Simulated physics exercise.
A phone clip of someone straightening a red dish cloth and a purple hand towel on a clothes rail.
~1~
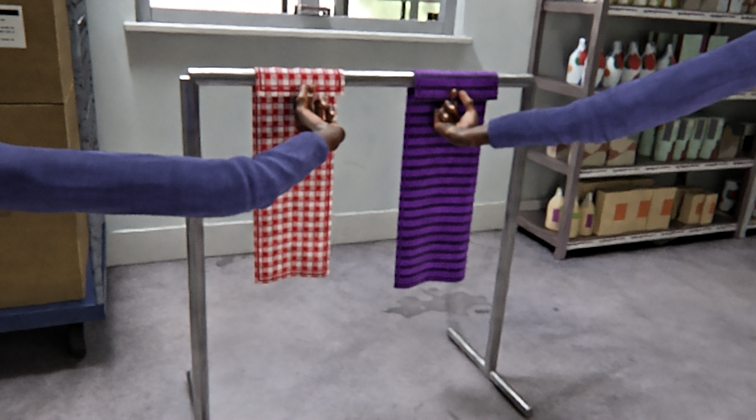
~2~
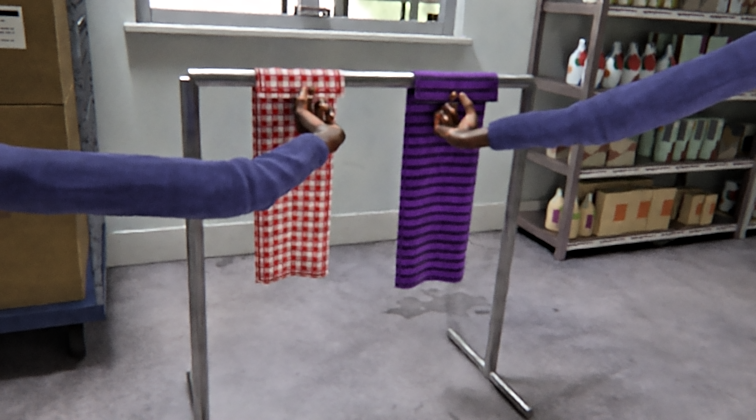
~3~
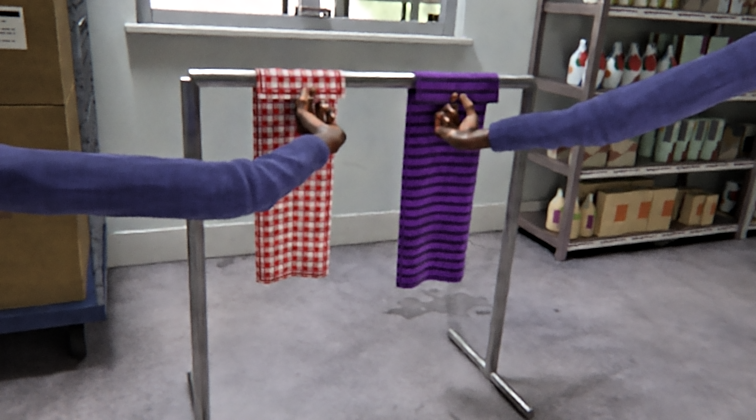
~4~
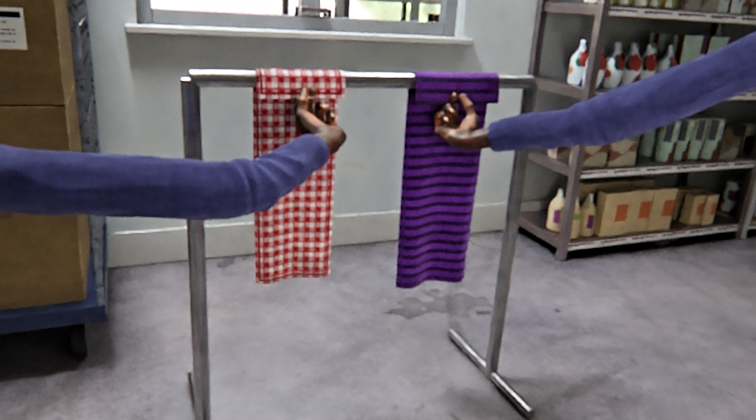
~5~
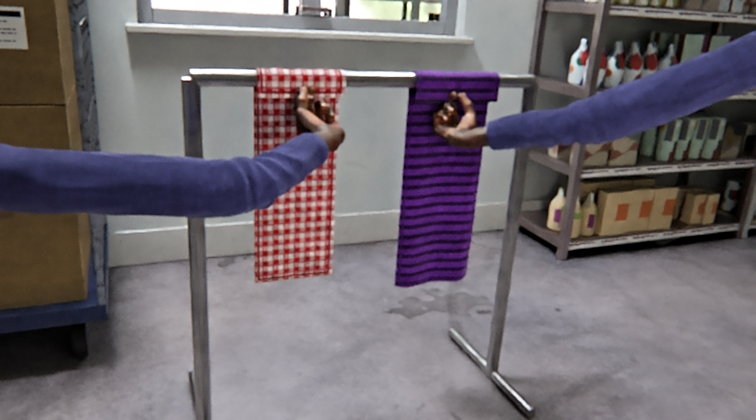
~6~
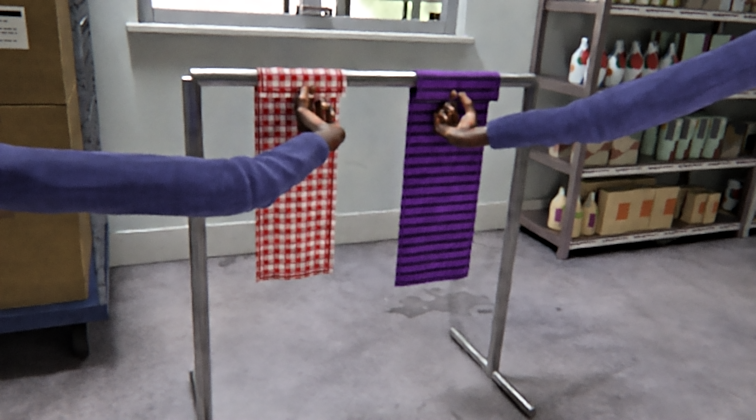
In a storeroom, two hands stay almost still at red-checked and purple-striped cloths on a rail.
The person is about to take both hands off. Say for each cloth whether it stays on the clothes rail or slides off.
The red dish cloth slides off; the purple hand towel slips to the floor.
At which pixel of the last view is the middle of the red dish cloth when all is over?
Its middle is at (293, 409).
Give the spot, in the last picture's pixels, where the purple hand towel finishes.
Near (422, 381).
Then, 0.44 s after the last picture, dish cloth clear of the rail and dropping near (294, 328); hand towel clear of the rail and dropping near (426, 333).
Then, 0.70 s after the last picture, dish cloth in a heap on the floor near (293, 407); hand towel in a heap on the floor near (422, 379).
At rest, dish cloth in a heap on the floor near (293, 410); hand towel in a heap on the floor near (422, 381). The red dish cloth slips to the floor and the purple hand towel is pulled off by its long side.
